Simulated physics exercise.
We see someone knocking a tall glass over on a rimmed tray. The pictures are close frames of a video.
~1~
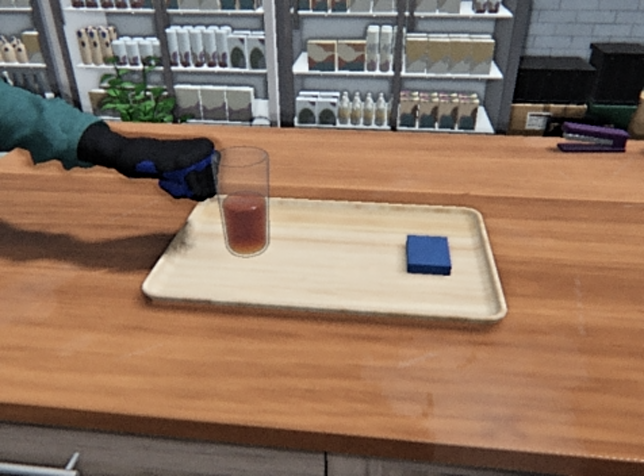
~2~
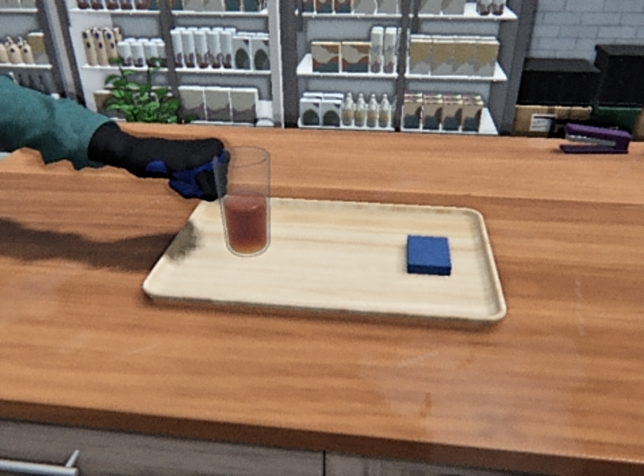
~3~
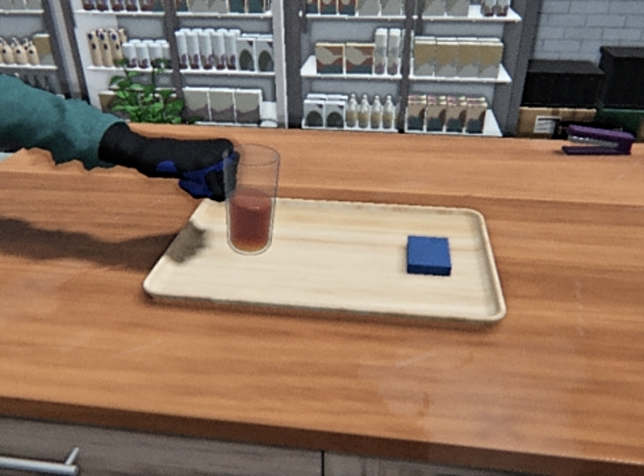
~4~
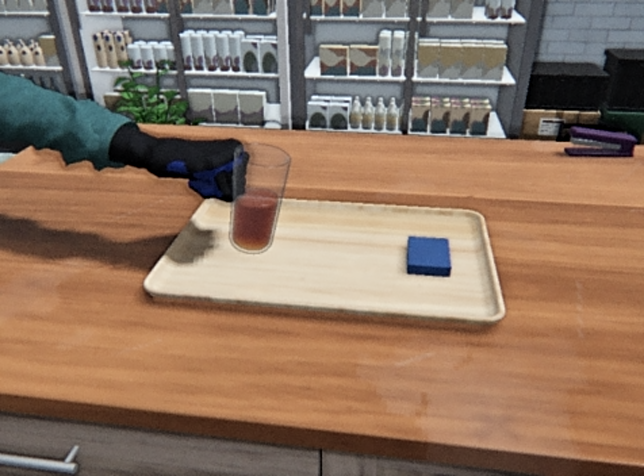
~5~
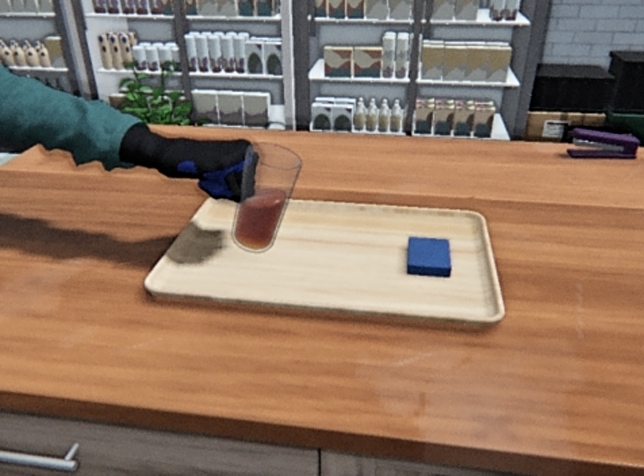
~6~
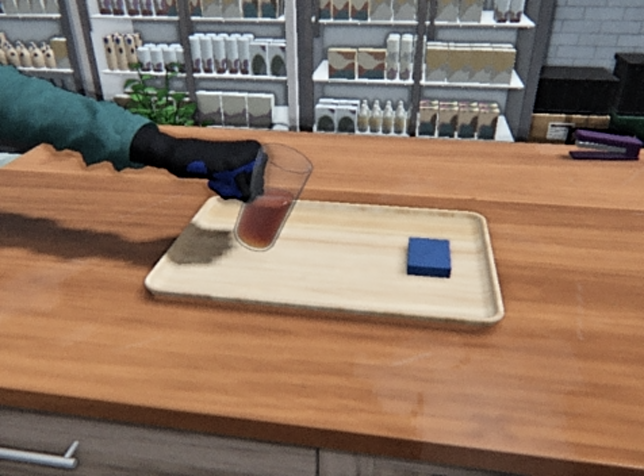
The video shows a dark-gloved hand beside a tall clear glass of reddish-brown liquid on a rimmed wooden tray, near a small blue block; the hand moves right against the upright glass, which gradually leans to the right.
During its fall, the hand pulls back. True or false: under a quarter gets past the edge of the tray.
True.
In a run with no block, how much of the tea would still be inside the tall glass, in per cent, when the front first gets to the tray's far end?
Around 70 percent.
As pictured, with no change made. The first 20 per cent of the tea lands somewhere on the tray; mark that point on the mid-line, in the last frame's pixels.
I'd mark it somewhere roughly at pixel (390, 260).
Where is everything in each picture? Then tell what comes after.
In the first frame, it leans 0°; its right rim is at (266, 159); the tea meets the walls at (224, 197) and (266, 199); the tray's far rim is at (490, 256); a block is fixed to the tray further along.
In the second frame, it leans 0°; its right rim is at (267, 159); the tea meets the walls at (225, 197) and (267, 199).
In the third frame, it leans 6°; its right rim is at (278, 160); the tea meets the walls at (231, 190) and (273, 200).
In the fourth frame, it leans 11°; its right rim is at (289, 162); the tea meets the walls at (236, 194) and (279, 197).
In the fifth frame, it leans 17°; its right rim is at (300, 166); the tea meets the walls at (242, 197) and (288, 195).
In the sixth frame, it leans 23°; its right rim is at (311, 170); the tea meets the walls at (247, 196) and (295, 196).
A moment on, the tall glass is falling and 100 per cent is in the glass, 0 on the tray and 0 above or beyond its rim.
Next, the tall glass lies on its side and 91 per cent is in the glass, 2 on the tray and 7 above or beyond its rim.
Then the tall glass lies on its side and 53 per cent is in the glass, 29 on the tray and 19 above or beyond its rim.
Later the tall glass lies on its side and 28 per cent is in the glass, 58 on the tray and 14 above or beyond its rim.
At rest 90 per cent is held by tray and glass, 10 is off the tray.
